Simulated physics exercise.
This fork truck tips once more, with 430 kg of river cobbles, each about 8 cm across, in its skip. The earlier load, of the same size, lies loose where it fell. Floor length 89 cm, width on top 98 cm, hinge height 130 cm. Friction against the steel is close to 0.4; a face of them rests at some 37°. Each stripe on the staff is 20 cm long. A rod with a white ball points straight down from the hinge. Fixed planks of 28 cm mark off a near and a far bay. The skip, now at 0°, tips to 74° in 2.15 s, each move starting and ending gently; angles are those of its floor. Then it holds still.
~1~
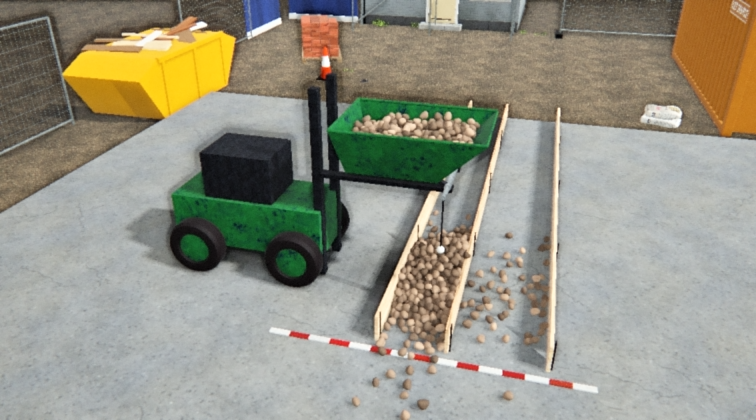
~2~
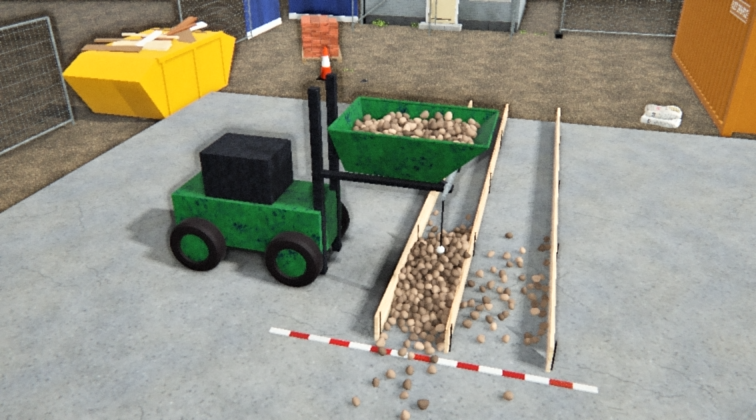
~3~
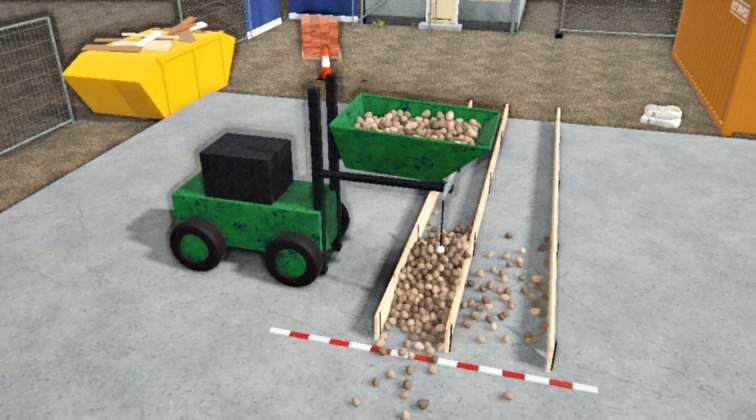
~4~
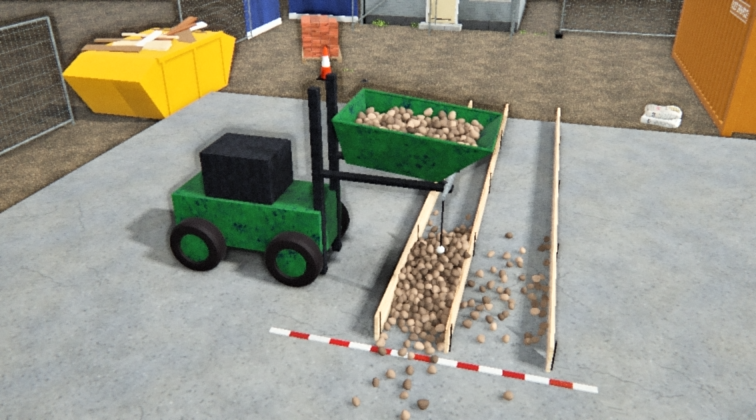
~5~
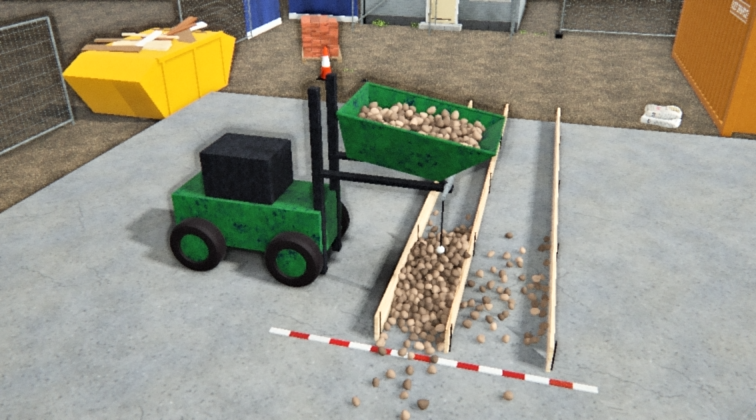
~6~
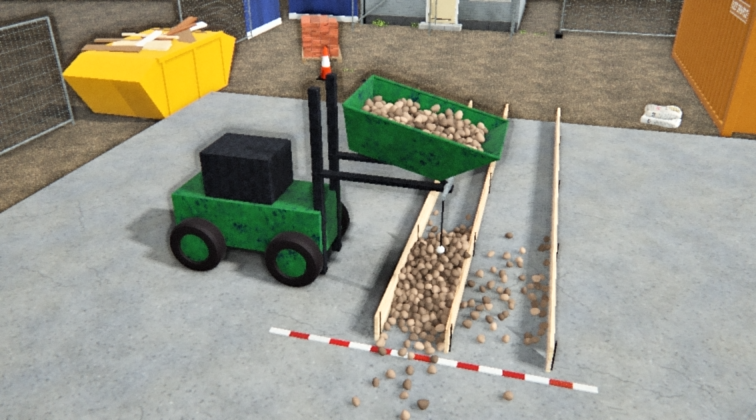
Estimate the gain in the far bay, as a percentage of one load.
Close to 30 parts in a hundred.
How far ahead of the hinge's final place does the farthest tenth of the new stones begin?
About 210 cm.
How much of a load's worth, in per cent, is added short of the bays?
About 0 per cent.
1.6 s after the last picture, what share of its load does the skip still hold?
Roughly 30 per cent is still inside.
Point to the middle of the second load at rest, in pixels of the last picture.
Near (579, 299).
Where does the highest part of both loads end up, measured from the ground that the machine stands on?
About 40 cm above it.
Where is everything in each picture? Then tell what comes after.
In the first frame, the skip is at 0°, its lip at (487, 147); the top of the load is at (454, 123). The earlier load is highest near (451, 257), 35 cm above ground level, 90 % in the near bay, 9 % in the far bay.
In the second frame, the skip is at 1°, its lip at (488, 148); the top of the load is at (446, 123).
In the third frame, the skip is at 3°, its lip at (490, 149); the top of the load is at (418, 119).
In the fourth frame, the skip is at 6°, its lip at (492, 151); the top of the load is at (391, 115).
In the fifth frame, the skip is at 9°, its lip at (496, 155); the top of the load is at (385, 111).
In the sixth frame, lip at (499, 159), floor tilted 14°, highest stones at (386, 105).
Then, 1.0 s after the last picture the floor is at 62°; in per cent of one load, 100 in the skip, 90 in the near bay, 10 in the far bay; the foremost stones are at (546, 282).
Then, 1.6 s after the last picture the floor is at 74°; in per cent of one load, 32 in the skip, 90 in the near bay, 48 in the far bay, 30 past the last board; the foremost stones are at (603, 305).
Then, 2.0 s after the last picture the floor is at 74°; in per cent of one load, 8 in the skip, 90 in the near bay, 43 in the far bay, 58 past the last board; the foremost stones are at (670, 302).
Then, 4.5 s after the last picture the floor is at 74°; in per cent of one load, 0 in the skip, 90 in the near bay, 40 in the far bay, 70 past the last board; the foremost stones are past the picture's edge. Net gain in the far bay, 30.
